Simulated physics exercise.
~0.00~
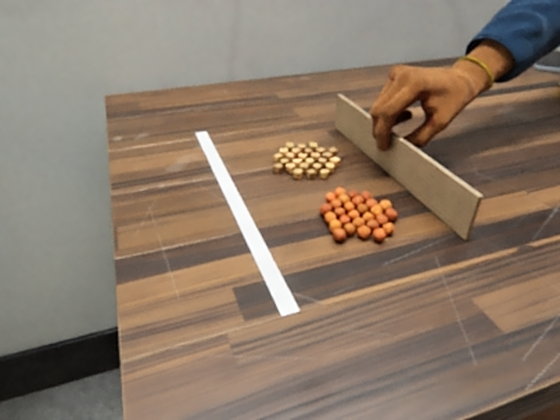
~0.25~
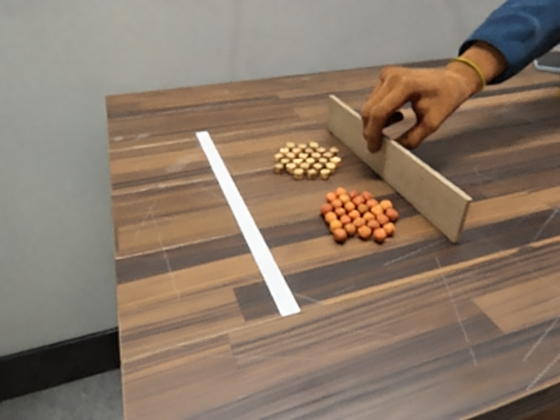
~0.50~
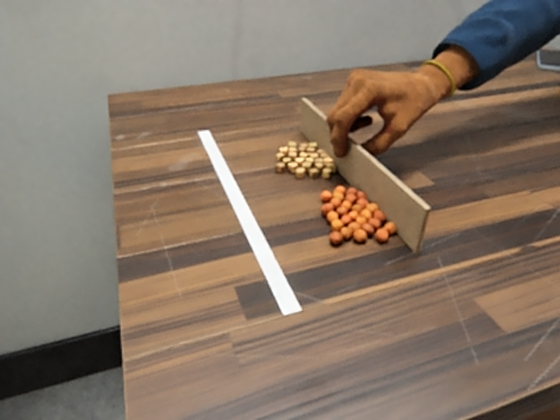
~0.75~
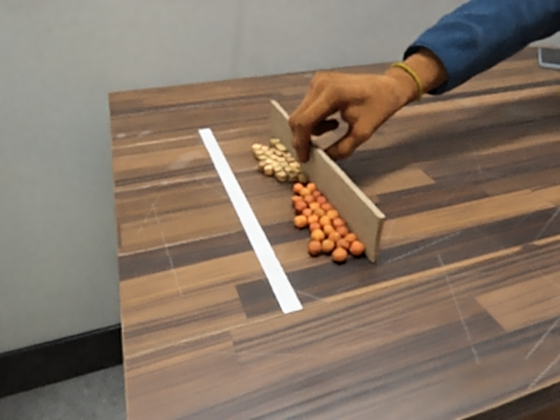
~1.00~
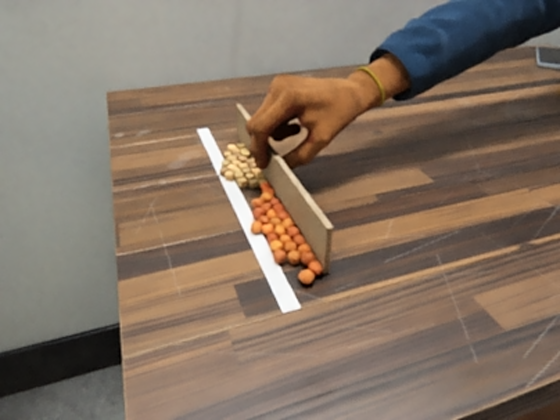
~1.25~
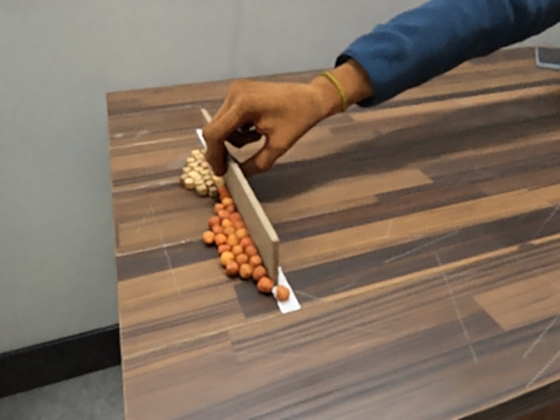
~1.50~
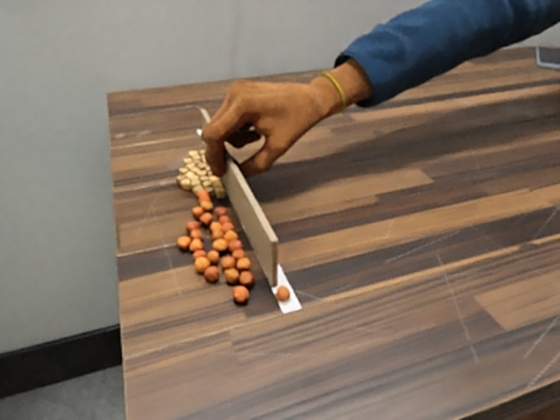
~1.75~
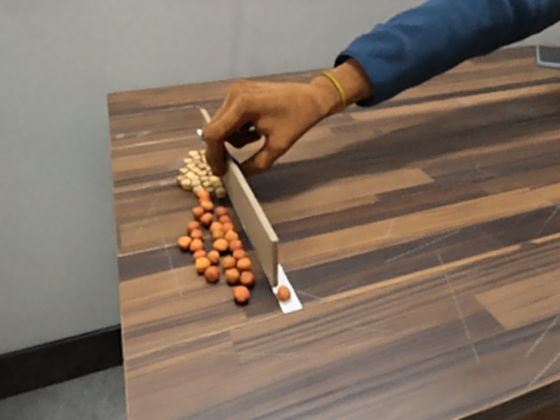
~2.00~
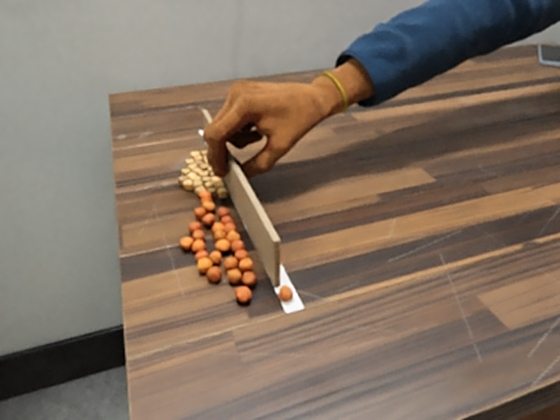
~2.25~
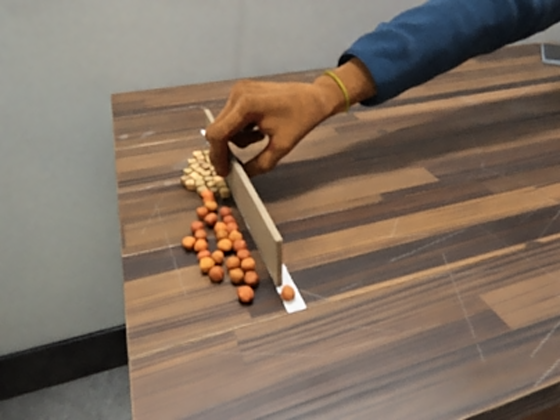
Hand-held board sweeping pale and orange beads left across a wooden table, stopping at a white strip with both heaps remaining on top.
